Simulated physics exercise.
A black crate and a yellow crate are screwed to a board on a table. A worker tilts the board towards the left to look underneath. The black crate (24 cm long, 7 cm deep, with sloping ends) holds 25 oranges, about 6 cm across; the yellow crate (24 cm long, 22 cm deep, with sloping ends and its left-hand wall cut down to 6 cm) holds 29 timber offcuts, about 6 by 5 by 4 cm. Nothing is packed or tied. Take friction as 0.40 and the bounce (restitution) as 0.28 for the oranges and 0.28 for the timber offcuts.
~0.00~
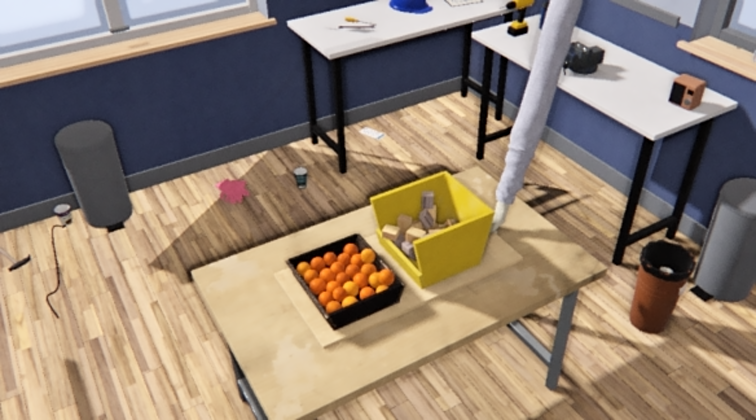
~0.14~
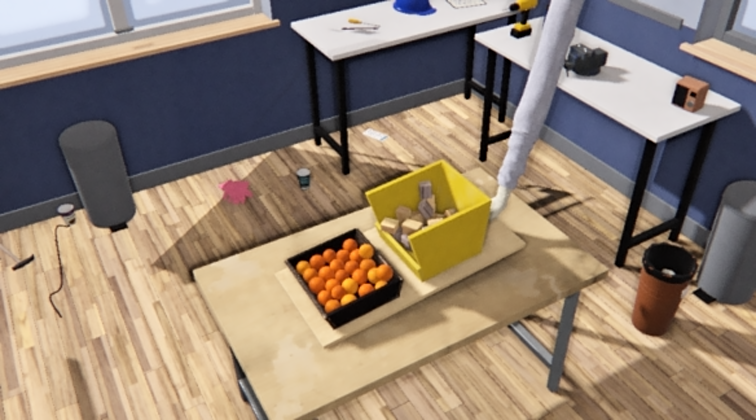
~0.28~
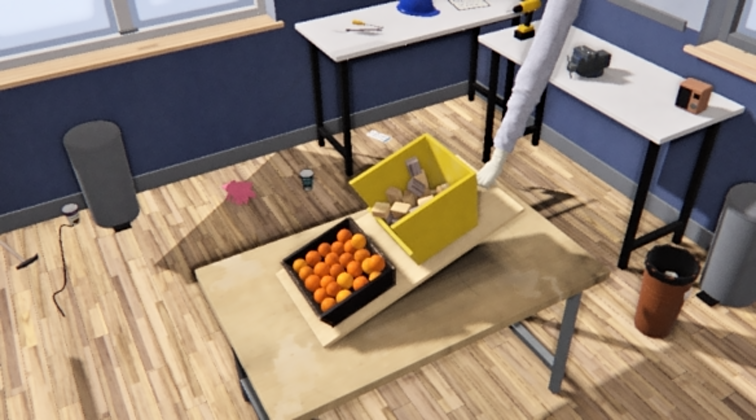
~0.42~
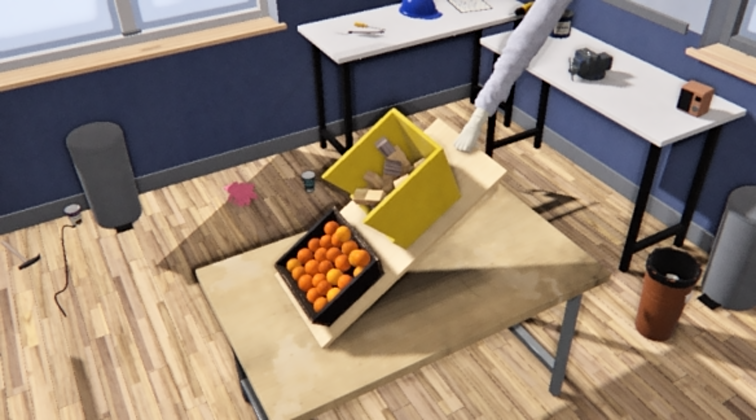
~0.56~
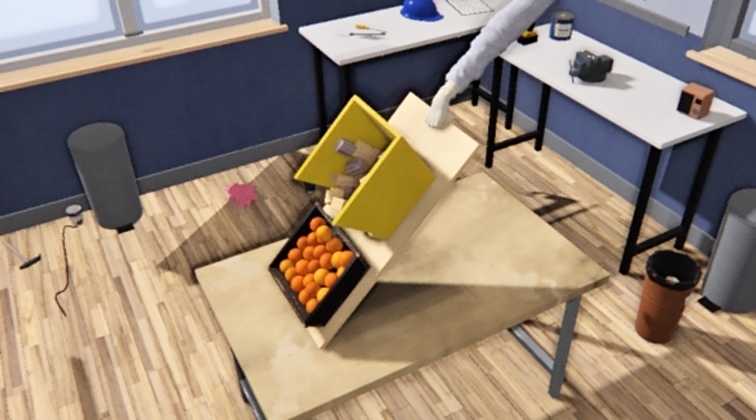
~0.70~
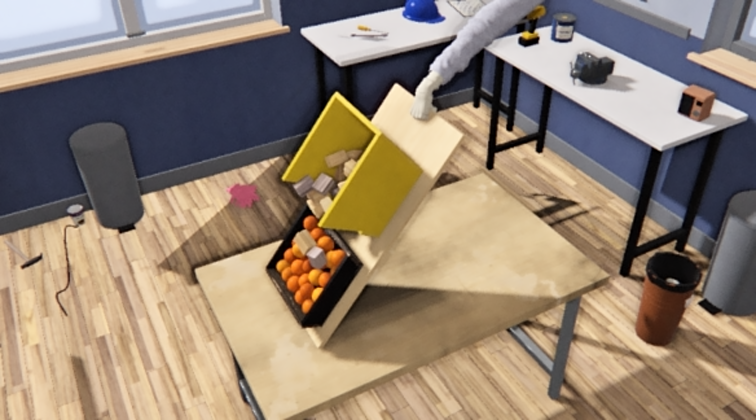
In a workshop with blue walls and a plank floor, seen from above, a pale wooden table stands in front of white workbenches. A black crate of oranges sits on a board at the left of a yellow crate of timber offcuts, with a white-sleeved arm at the board's right end. The arm raises that end steeply, tilting both crates leftwards, and a few offcuts leave the yellow crate onto the oranges, as the camera shifts very slightly.
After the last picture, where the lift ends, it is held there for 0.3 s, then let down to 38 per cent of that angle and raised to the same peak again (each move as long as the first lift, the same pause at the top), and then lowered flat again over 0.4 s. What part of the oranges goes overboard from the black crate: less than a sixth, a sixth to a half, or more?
The black crate loses under a sixth of its oranges.
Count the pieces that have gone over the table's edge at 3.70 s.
Roughly 8.
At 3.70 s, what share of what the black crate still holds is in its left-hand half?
About 50 per cent.
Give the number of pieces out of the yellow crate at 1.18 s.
Out by then, roughly: Yellow crate 12.
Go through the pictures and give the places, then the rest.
In the first frame (each is followed by its nearest rim corner in this view; the camera moves round a little), black crate, (328, 315); yellow crate, (414, 243); 0° from level; none out.
Black crate, (326, 315); yellow crate, (409, 238); 5° from level, in the second frame.
Black crate, (321, 316); yellow crate, (391, 228); 18° from level, in the third frame.
Black crate, (313, 320); yellow crate, (363, 223); 33° from level, in the fourth frame.
Black crate, (305, 323); yellow crate, (333, 224); 46° from level, in the fifth frame.
Black crate, (301, 325); yellow crate, (319, 226); 51° from level; 3 out, the lowest offcut at (317, 258), in the sixth frame.
After 1.18 s, tilt 46°; black crate 23 in, 2 out and yellow crate 17 in, 12 out.
After 1.78 s, tilt 21°; black crate 23 in, 2 out and yellow crate 17 in, 12 out.
After 2.62 s, tilt 51°; black crate 23 in, 2 out and yellow crate 17 in, 12 out.
Final count (at 3.70 s), black crate 23 in, 2 out and yellow crate 16 in, 13 out. Asked share, 2 of 25, 8 per cent.
